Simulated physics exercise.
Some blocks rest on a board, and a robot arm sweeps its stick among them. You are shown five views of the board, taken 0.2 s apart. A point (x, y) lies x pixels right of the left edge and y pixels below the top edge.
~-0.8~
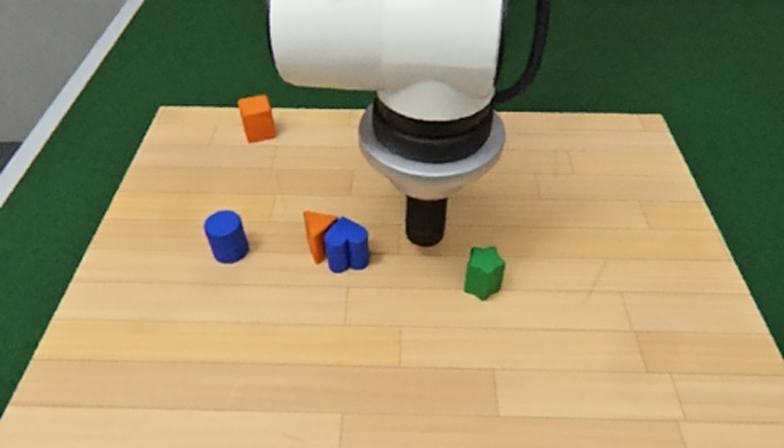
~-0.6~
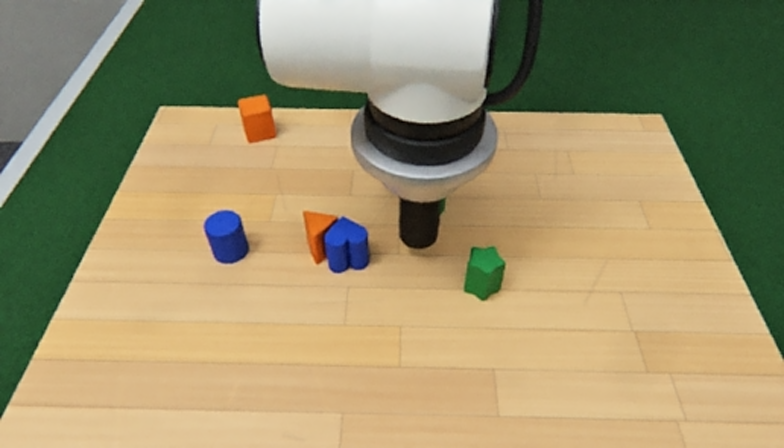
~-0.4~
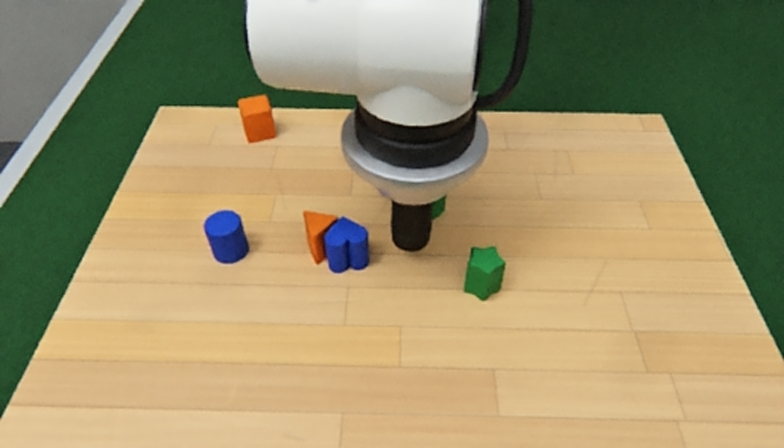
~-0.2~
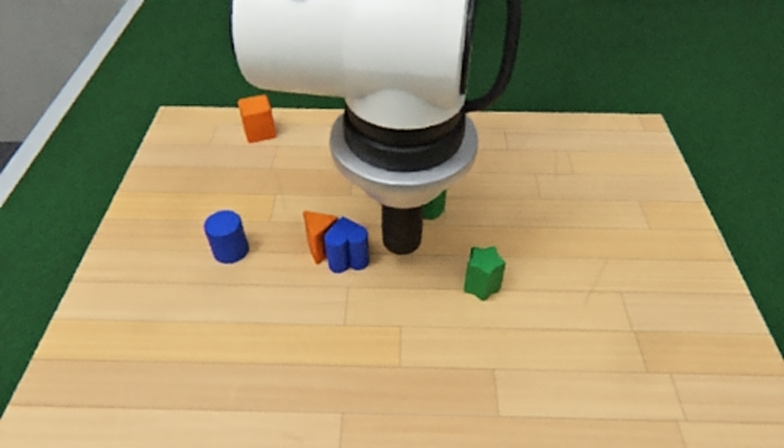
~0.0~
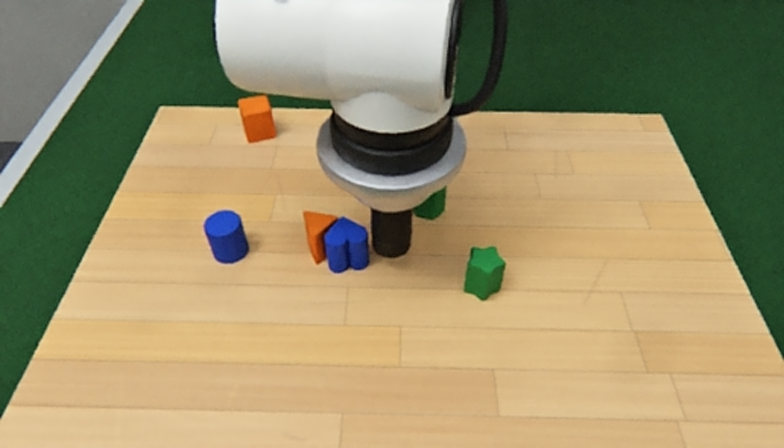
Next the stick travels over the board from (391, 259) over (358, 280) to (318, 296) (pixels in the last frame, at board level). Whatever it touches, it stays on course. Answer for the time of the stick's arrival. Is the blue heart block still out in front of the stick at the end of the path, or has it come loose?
I expect it to be beside or behind the stick.
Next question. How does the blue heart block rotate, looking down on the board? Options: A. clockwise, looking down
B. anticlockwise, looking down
My pick is A.
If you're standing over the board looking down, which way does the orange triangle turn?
Turns clockwise.
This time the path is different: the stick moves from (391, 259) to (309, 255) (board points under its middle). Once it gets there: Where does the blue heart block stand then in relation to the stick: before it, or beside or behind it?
Kept ahead.
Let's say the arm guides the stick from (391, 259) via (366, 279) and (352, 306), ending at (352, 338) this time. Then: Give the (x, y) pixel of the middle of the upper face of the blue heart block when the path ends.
The top centre is at (324, 242).
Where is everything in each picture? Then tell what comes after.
The first picture shows tip of the stick (425, 234), middles of tops, orange triangle (318, 220), blue heart block (346, 232), green six-sided block hidden.
The second picture shows stick (418, 236), nothing pushed.
The third picture shows stick (411, 238), nothing pushed.
The fourth picture shows stick (402, 241), nothing pushed.
The fifth picture shows stick (391, 245), orange triangle (318, 220), blue heart block (346, 232), green six-sided block hidden.
The first path, step by step. Halfway along, stick (357, 266); orange triangle (311, 218), turned 30° clockwise; blue heart block (320, 239), turned 45° clockwise.
At the end, stick (316, 282); orange triangle (310, 217), turned 40° clockwise; blue heart block (296, 244), turned 110° clockwise; green six-sided block unmoved.
